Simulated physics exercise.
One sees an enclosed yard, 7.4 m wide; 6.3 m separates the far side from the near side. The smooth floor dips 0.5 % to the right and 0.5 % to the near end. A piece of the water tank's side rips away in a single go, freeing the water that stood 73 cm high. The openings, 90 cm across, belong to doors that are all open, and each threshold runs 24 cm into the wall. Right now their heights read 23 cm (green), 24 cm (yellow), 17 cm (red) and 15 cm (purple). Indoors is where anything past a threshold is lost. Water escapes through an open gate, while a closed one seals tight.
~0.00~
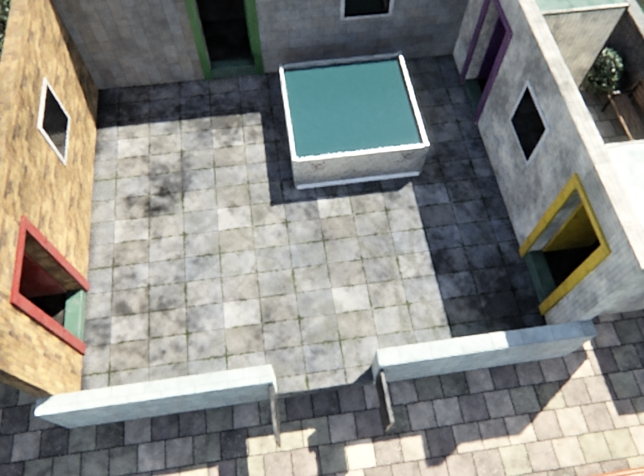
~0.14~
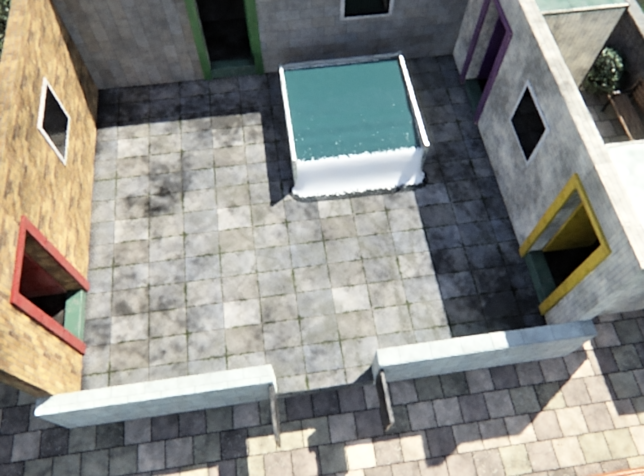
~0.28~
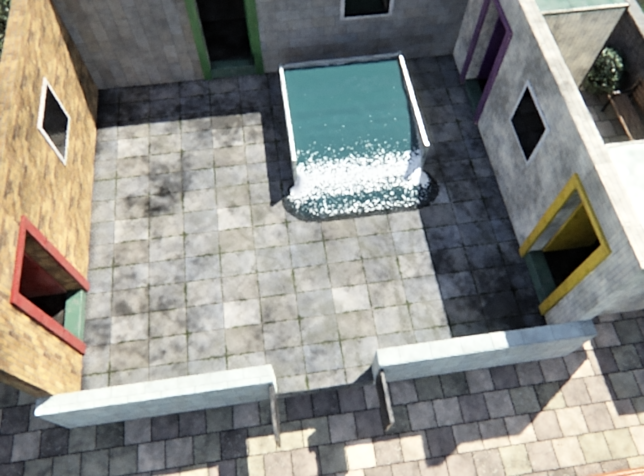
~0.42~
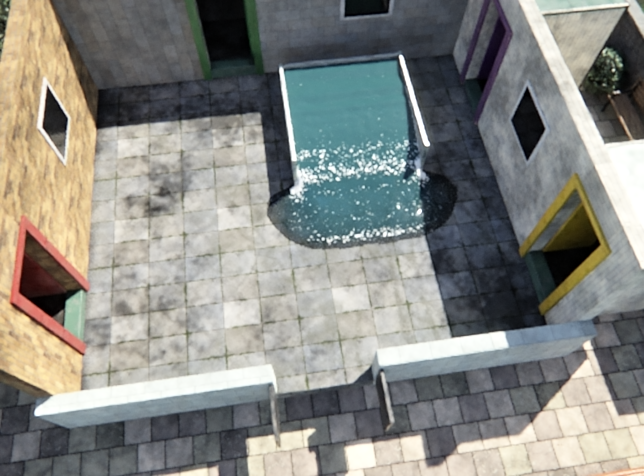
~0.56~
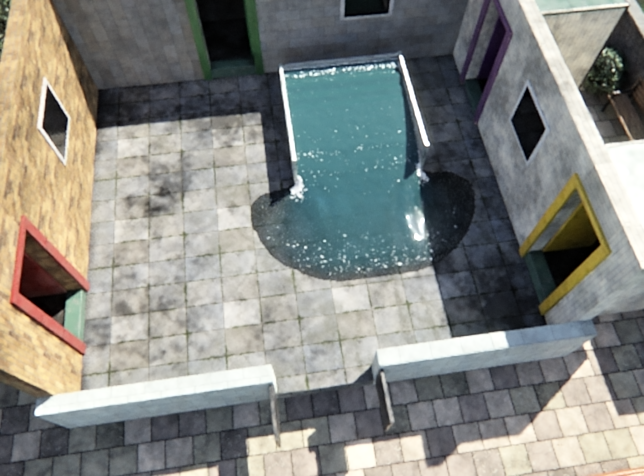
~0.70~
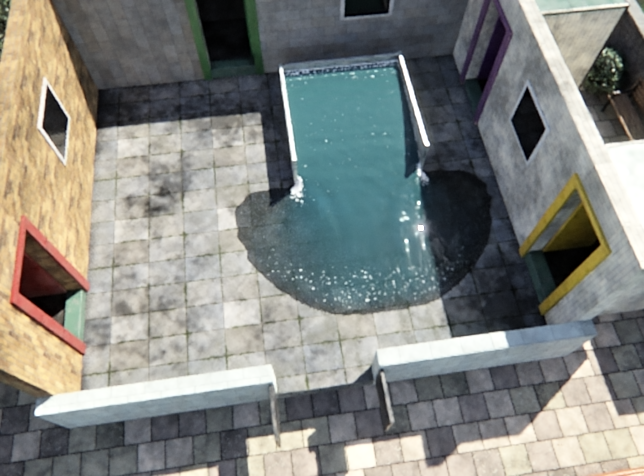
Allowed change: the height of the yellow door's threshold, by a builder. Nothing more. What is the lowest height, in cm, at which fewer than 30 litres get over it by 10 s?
24 cm.
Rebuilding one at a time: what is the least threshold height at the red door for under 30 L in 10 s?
Red door, minimum about 6.5 cm.
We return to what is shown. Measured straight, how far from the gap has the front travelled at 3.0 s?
6.0 m.
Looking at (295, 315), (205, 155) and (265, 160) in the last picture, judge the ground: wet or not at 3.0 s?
Listed order - soaked through, unwetted, unwetted.
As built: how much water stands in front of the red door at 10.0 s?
Roughly 7.0 cm deep.
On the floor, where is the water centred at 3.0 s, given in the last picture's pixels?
Around (384, 248).
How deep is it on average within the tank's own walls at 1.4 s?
I'd put it at some 37 centimetres on average.
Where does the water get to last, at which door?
The green one.
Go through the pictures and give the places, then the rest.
The first frame shows still water, 73 cm deep, in the water tank at (350, 107); the yellow door at (555, 255) is dry.
In the second frame, the front is at (300, 197), 0.3 m from the gap at (359, 169); 0.6 m2 of floor is wet, 73 cm left at the back.
In the third frame, the gap is at (359, 171), the front 0.8 m out at (324, 218); the back of the water tank holds 73 cm.
In the fourth frame, water pours out at (359, 172) and has run 1.3 m, to (328, 245); about 12 cm deep outside, 72 cm at the back.
In the fifth frame, water pours out at (359, 172) and has run 1.9 m, to (337, 276); about 9 cm deep outside, 66 cm at the back.
In the sixth frame, the front is at (343, 309), 2.5 m from the gap at (359, 172); 8.4 m2 of floor is wet, 61 cm left at the back; 1.0 m in a straight line remain to the yellow door at (555, 255).
After 1.4 s water covers 40 % of the floor, deepest (40 cm) near (398, 360); 7 cm at the yellow door, 0 litres in over its 24 cm threshold.
After 3.0 s water covers 45 % of the floor, deepest (39 cm) near (541, 340); 31 cm at the yellow door, 17 litres in over its 24 cm threshold.
After 10.0 s water covers 95 % of the floor, deepest (13 cm) near (491, 164); 6 cm at the yellow door, 30 litres in over its 24 cm threshold.
At the yellow door as built, the water arrived by 1.2 s and peaked near 33 cm at 2.8 s.
With a threshold of 20 cm, 54 litres would have come in within the 10 s; with 27 cm, 17 litres. So under 30 litres takes about 24 cm.
